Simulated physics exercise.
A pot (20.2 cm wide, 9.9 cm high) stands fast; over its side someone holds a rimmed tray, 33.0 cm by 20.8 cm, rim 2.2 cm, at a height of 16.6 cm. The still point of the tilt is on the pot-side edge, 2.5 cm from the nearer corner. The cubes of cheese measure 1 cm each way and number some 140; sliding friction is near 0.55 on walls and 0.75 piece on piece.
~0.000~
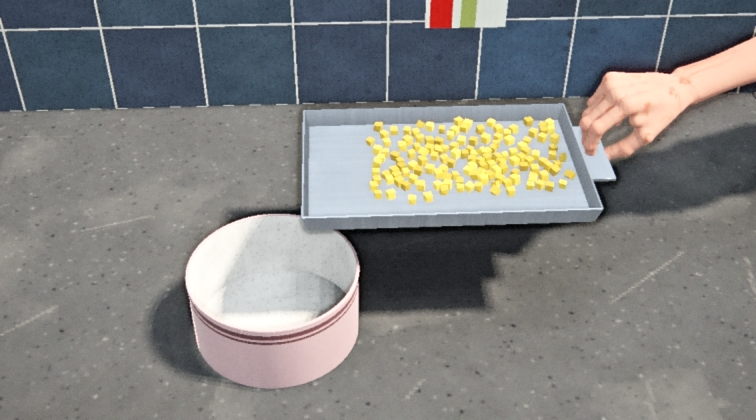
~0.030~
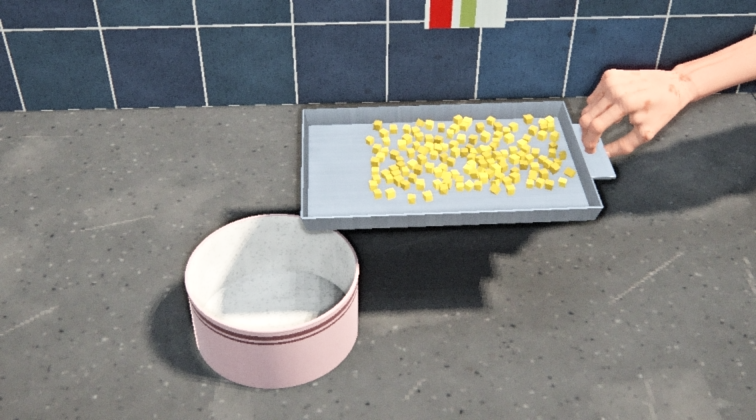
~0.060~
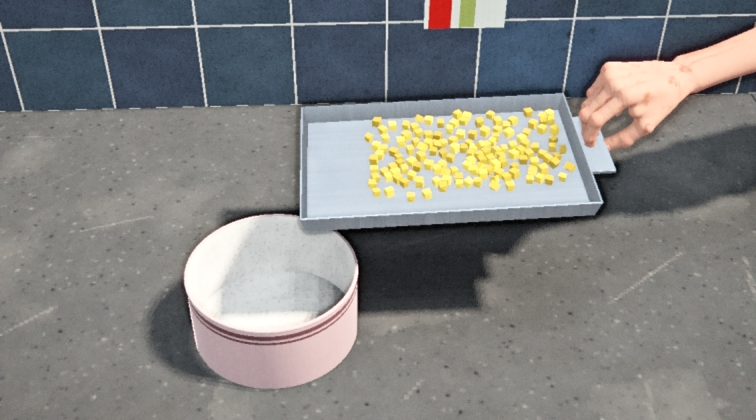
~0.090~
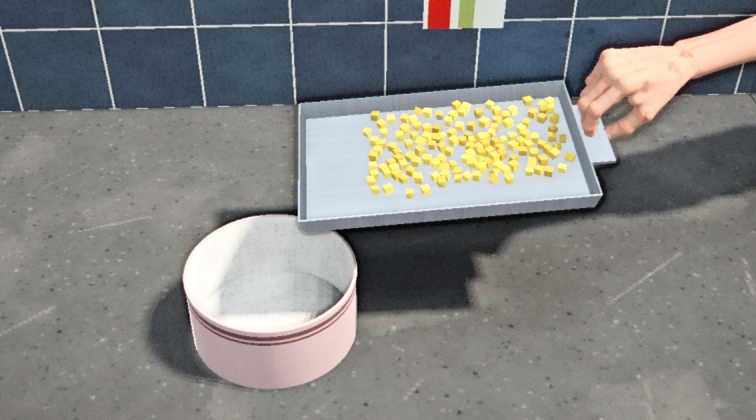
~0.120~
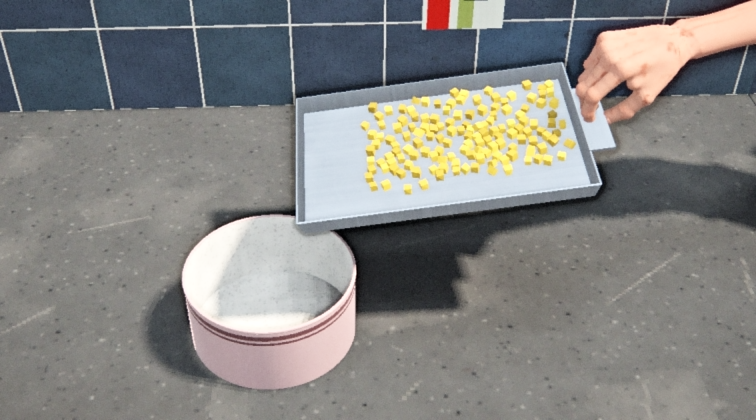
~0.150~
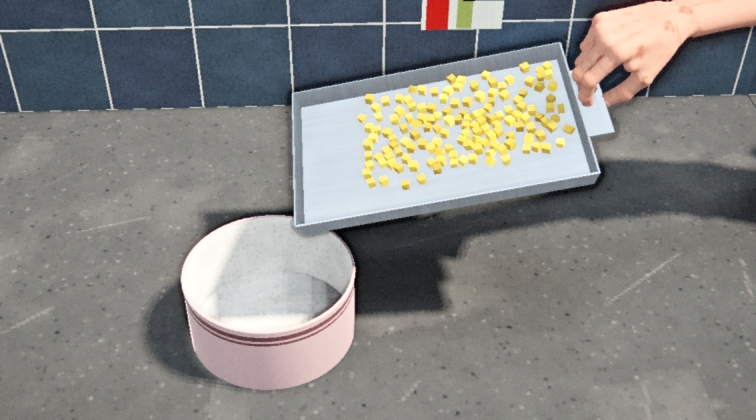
A hand held a gray rimmed tray of small yellow cubes beside a pink pot on a dark counter, then raised the tray's right side, slanting it down toward the left.
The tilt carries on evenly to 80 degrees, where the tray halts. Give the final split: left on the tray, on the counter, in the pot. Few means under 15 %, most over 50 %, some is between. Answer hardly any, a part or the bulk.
Tray hardly any, counter a part, pot the bulk.
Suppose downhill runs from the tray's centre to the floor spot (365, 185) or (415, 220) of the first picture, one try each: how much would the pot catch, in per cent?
Some 60 and 30 per cent.
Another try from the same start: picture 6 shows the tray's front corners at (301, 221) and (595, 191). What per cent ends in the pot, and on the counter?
Pot 50, counter 45.
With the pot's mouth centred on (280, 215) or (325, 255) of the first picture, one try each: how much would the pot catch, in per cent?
Some 0 and 35 per cent.
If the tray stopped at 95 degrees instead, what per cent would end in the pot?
In that case some 65 per cent.
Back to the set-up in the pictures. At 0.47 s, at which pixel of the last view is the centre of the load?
At about (371, 114).
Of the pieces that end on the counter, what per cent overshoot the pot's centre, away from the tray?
Roughly 80 per cent.
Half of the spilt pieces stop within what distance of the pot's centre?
Some 24 cm.
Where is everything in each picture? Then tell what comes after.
Tray tilt 0 degrees, front corners at (307, 215) and (597, 206); middle of the pieces at (471, 159); pot at (273, 268), in the first picture.
Tray tilt 1 degrees, front corners at (306, 215) and (597, 204); middle of the pieces at (471, 158), in the second picture.
Tray tilt 3 degrees, front corners at (305, 216) and (597, 200); middle of the pieces at (470, 154), in the third picture.
Tray tilt 6 degrees, front corners at (303, 217) and (596, 192), lowest corner left front; middle of the pieces at (470, 146), in the fourth picture.
Tray tilt 11 degrees, front corners at (301, 219) and (595, 181), lowest corner left front; middle of the pieces at (468, 136), in the fifth picture.
Tray tilt 16 degrees, front corners at (300, 222) and (594, 170), lowest corner left front; middle of the pieces at (465, 126); pot at (269, 270). Its pace works out near 175 degrees a second, in the sixth picture.
After 0.34 s, tilt 49 degrees; the tray holds 100 %, the pot 0 %.
After 0.47 s, tilt 72 degrees; the tray holds 100 %, the pot 0 %.
After 0.73 s, tilt 80 degrees; the tray holds 5 %, the pot 60 %.
At rest (1.9 s), tray 0 %, counter 35 %, pot 60 %.
